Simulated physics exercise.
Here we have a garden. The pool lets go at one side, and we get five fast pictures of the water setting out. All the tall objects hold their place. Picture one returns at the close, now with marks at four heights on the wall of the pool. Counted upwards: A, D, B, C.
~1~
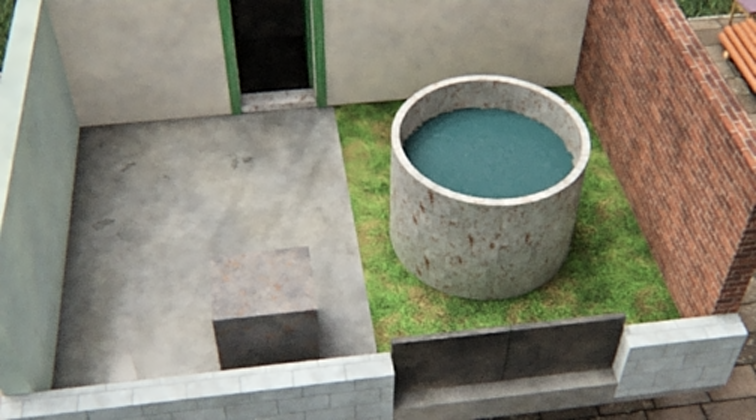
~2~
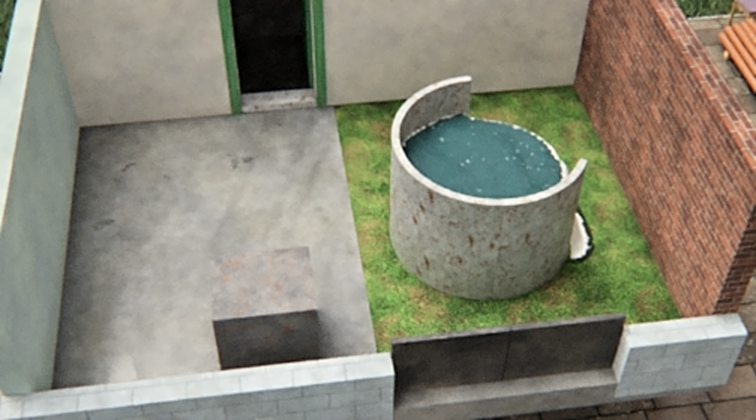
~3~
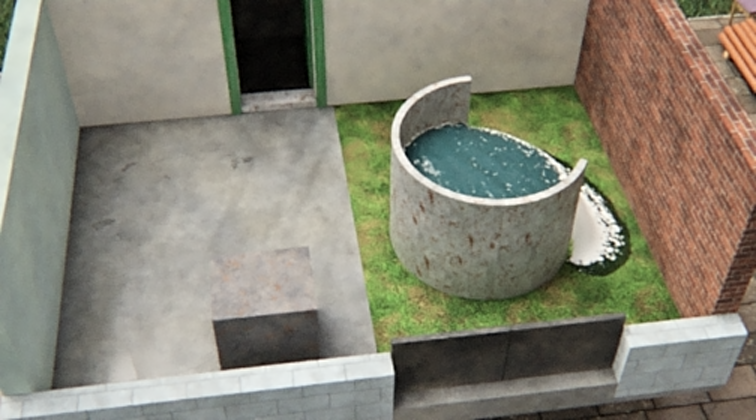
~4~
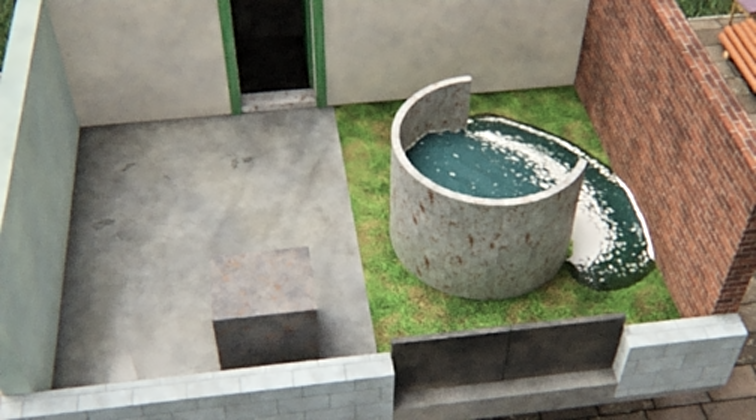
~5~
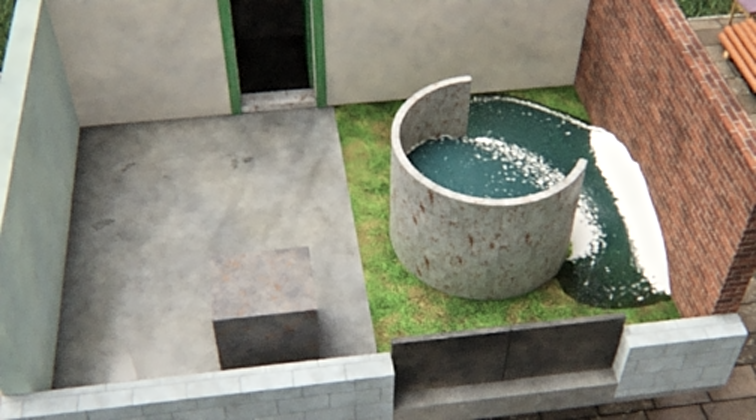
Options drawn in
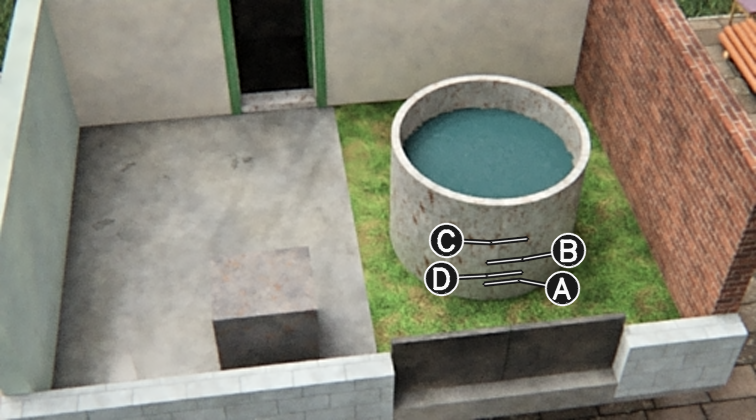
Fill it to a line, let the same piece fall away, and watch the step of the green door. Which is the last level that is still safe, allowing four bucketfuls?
Use mark C.
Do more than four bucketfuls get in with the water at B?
No.
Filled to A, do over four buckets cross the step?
No.
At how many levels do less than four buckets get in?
All of them.
In white, A at (502, 282); B at (505, 260); C at (508, 240); D at (503, 274); from the bottom up A, D, B, C.
For mark A, nothing gets over.
For mark B, nothing gets over.
For mark C, a bucket or two gets in.
For mark D, nothing gets over.
